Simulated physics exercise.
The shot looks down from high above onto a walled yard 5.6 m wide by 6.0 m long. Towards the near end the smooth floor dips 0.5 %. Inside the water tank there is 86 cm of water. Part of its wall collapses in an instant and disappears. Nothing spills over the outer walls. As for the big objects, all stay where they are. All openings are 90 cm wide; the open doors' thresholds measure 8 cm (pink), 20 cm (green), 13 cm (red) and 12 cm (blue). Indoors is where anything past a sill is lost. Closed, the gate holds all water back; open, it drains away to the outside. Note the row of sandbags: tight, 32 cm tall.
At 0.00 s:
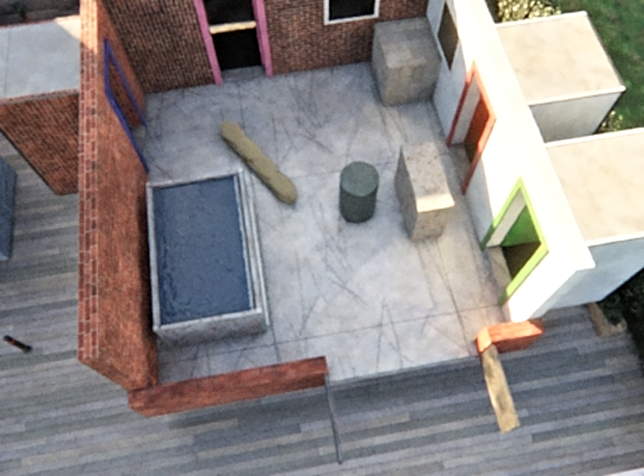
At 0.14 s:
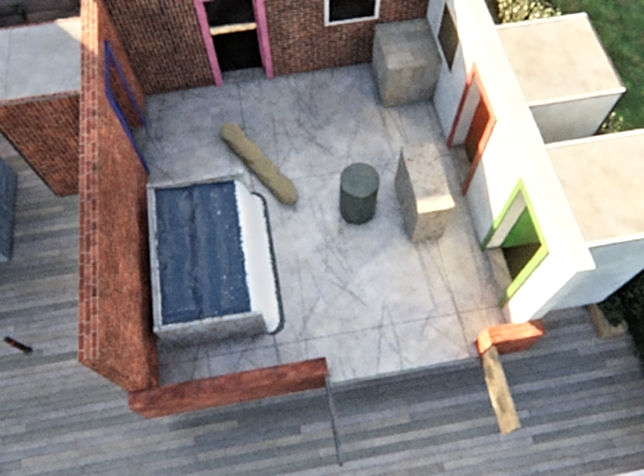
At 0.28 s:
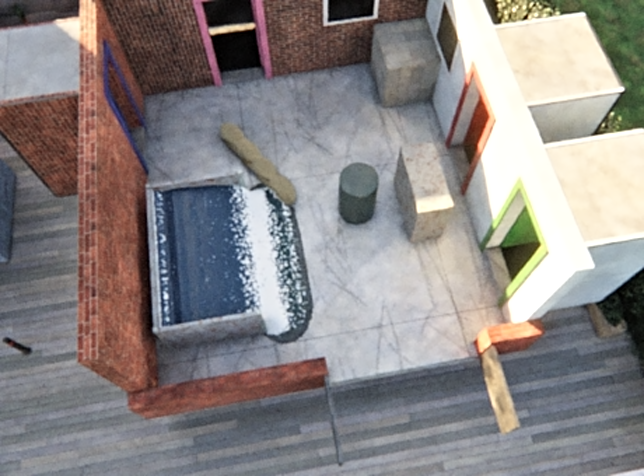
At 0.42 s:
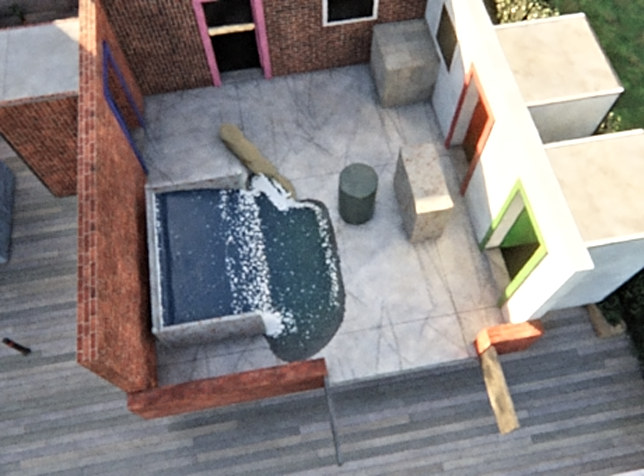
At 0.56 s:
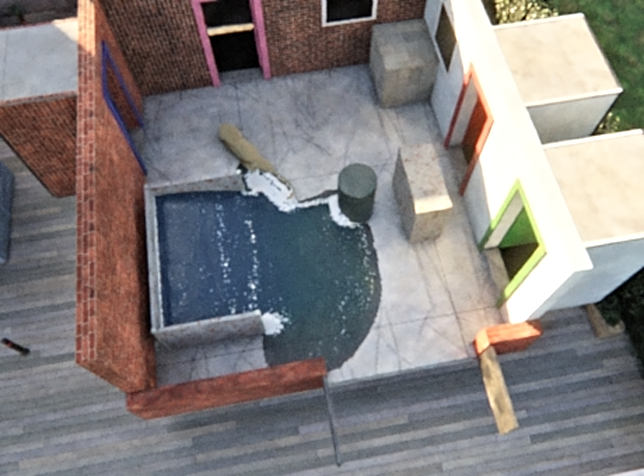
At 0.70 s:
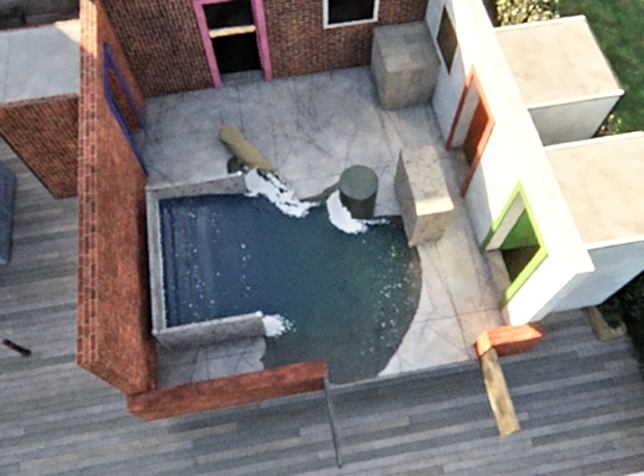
Water burst out of the tank's right side when that wall vanished, foaming across the pale yard floor, washing against the sandbags, then flowing around the round dark drum and reaching the upright block.
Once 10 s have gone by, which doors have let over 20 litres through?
One by one: At the pink door the amount will not overshoot the limit; at the green door the amount will overshoot the limit; at the red door the amount will not overshoot the limit; at the blue door the amount will not overshoot the limit.
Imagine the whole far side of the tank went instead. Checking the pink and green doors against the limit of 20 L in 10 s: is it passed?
So pink ends up past the limit and green ends up short of it.
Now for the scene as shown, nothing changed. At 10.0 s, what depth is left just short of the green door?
Some 5.0 cm.
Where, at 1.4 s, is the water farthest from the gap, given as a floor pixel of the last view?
Around pixel (509, 336).
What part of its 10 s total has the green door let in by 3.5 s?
About 100 per cent.
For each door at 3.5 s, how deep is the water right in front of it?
Door by door in cm, pink shows 7, green shows 21, red shows 5, blue shows 6.
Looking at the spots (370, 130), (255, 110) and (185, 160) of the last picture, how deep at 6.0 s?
First 7 cm, then 6 cm, then 5 cm.
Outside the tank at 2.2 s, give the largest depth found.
It tops out at some 54 cm.
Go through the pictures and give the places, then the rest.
In the first picture, the water tank at (202, 247) is whole and still, 86 cm deep.
In the second picture, water pours out at (252, 254) and has run 1.3 m, to (251, 195); typically 7 cm deep outside, 85 cm at the water tank's back.
In the third picture, water pours out at (252, 256) and has run 1.5 m, to (266, 187); typically 16 cm deep outside, 76 cm at the water tank's back.
In the fourth picture, the front is at (320, 342), 1.8 m from the gap at (252, 257); 3.6 m2 of floor is under water; 73 cm left at the back of the water tank.
In the fifth picture, the front is at (348, 352), 2.2 m from the gap at (251, 258); 5.6 m2 of floor is under water; 69 cm left at the back of the water tank.
In the sixth picture, water pours out at (253, 260) and has run 2.8 m, to (417, 277); typically 11 cm deep outside, 60 cm at the water tank's back.
After 1.4 s water covers 60 % of the floor and is deepest (46 cm) near (403, 240); pink door not reached, green door 18 cm at the sill, 26 L in, red door not reached, blue door not reached.
After 2.2 s water covers 75 % of the floor and is deepest (54 cm) near (509, 336); pink door not reached, green door 37 cm at the sill, 138 L in, red door 2 cm at the sill, 0 L in, blue door 12 cm at the sill, 0 L in.
After 3.5 s water covers 85 % of the floor and is deepest (23 cm) near (498, 338); pink door 7 cm at the sill, 0 L in, green door 21 cm at the sill, 208 L in, red door 5 cm at the sill, 0 L in, blue door 6 cm at the sill, 0 L in.
After 6.0 s water covers 90 % of the floor and is deepest (14 cm) near (441, 129); pink door 6 cm at the sill, 3 L in, green door 8 cm at the sill, 211 L in, red door 7 cm at the sill, 0 L in, blue door 10 cm at the sill, 0 L in.
After 10.0 s water covers 95 % of the floor and is deepest (12 cm) near (248, 183); pink door 7 cm at the sill, 6 L in, green door 5 cm at the sill, 211 L in, red door 5 cm at the sill, 0 L in, blue door 8 cm at the sill, 0 L in.
